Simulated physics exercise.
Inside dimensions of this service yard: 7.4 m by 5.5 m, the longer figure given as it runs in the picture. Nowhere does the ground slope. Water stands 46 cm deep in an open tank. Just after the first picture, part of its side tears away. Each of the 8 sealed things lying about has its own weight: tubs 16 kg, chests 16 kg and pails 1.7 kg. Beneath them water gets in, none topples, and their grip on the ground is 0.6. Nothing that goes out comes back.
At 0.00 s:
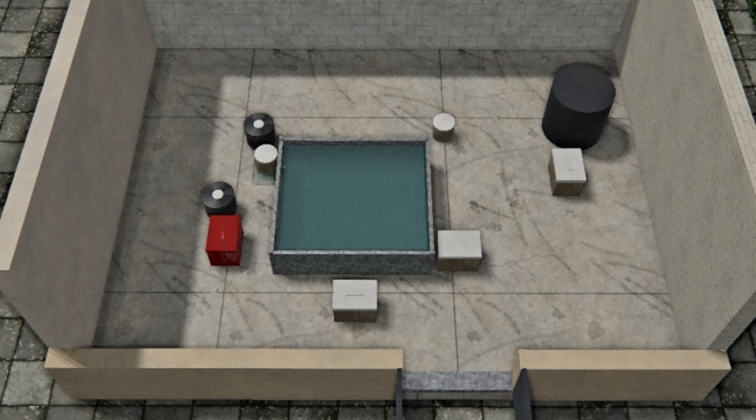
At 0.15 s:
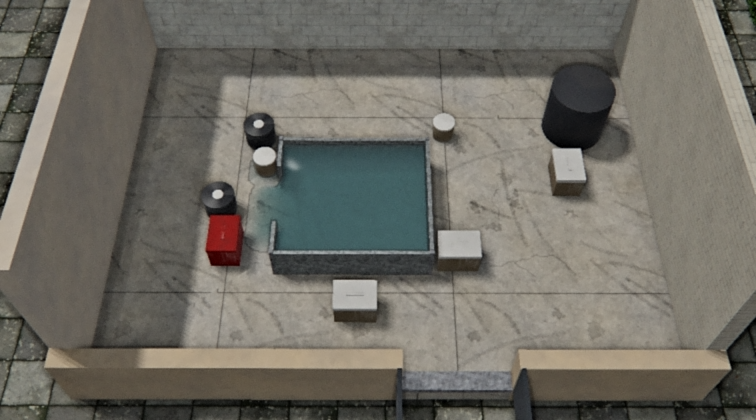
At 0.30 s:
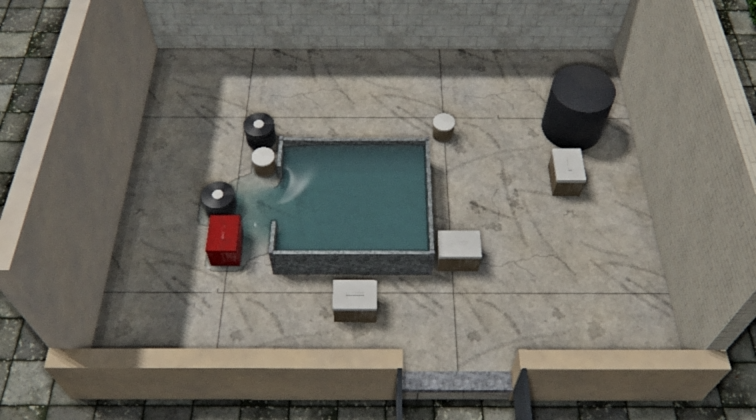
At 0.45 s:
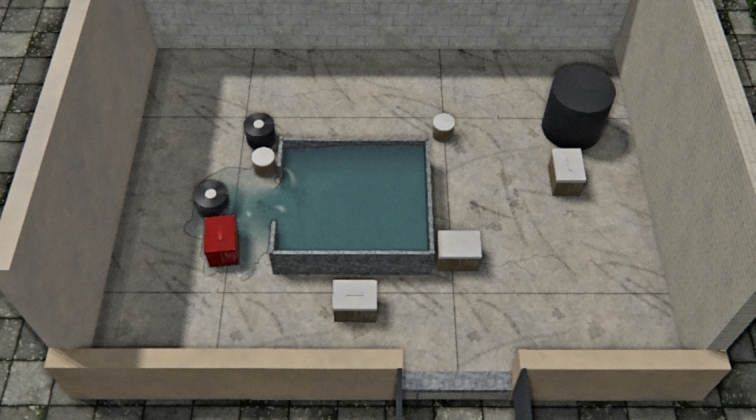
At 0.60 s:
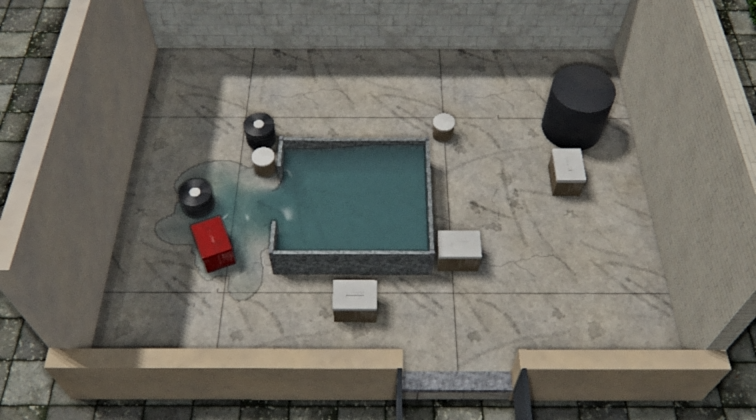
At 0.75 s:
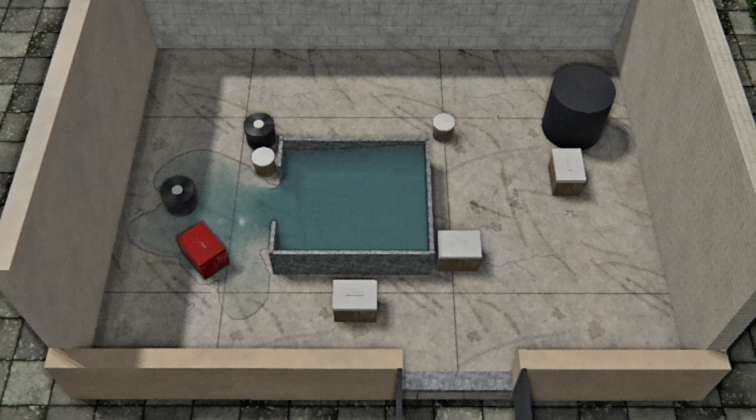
Water poured through a gap that opened in the left side of a square tank and spread over the paved yard, pushing a dark round container leftward and turning and sliding the red chest beside it.
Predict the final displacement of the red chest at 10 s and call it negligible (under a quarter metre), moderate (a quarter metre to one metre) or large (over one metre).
Large.
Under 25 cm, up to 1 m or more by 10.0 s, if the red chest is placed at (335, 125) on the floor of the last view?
Well, it rests almost unmoved.
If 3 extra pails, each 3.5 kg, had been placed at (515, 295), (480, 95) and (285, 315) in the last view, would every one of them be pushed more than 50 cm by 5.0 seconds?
Note, same order as listed: Inside the limit, inside the limit, beyond the limit.
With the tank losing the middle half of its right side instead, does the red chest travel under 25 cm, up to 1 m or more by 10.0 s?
So the red chest keeps its position.
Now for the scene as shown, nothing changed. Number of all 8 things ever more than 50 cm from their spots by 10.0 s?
The number is 4.
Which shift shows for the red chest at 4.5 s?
About 140 cm by then.
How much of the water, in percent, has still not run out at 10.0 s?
Roughly 100 percent.
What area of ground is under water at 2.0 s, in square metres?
About 12.0 m2.
After 2.0 s the red chest is near (146, 304), 1.3 m from its start, aground; 0 of 8 are out; 1 afloat.
After 4.5 s the red chest is near (289, 307), 1.4 m from its start, aground; 0 of 8 are out; 0 afloat.
After 7.0 s the red chest is near (341, 318), 2.0 m from its start, aground; 0 of 8 are out; 0 afloat.
After 10.0 s the red chest is near (396, 329), 2.6 m from its start, aground; 0 of 8 are out; 2 afloat.
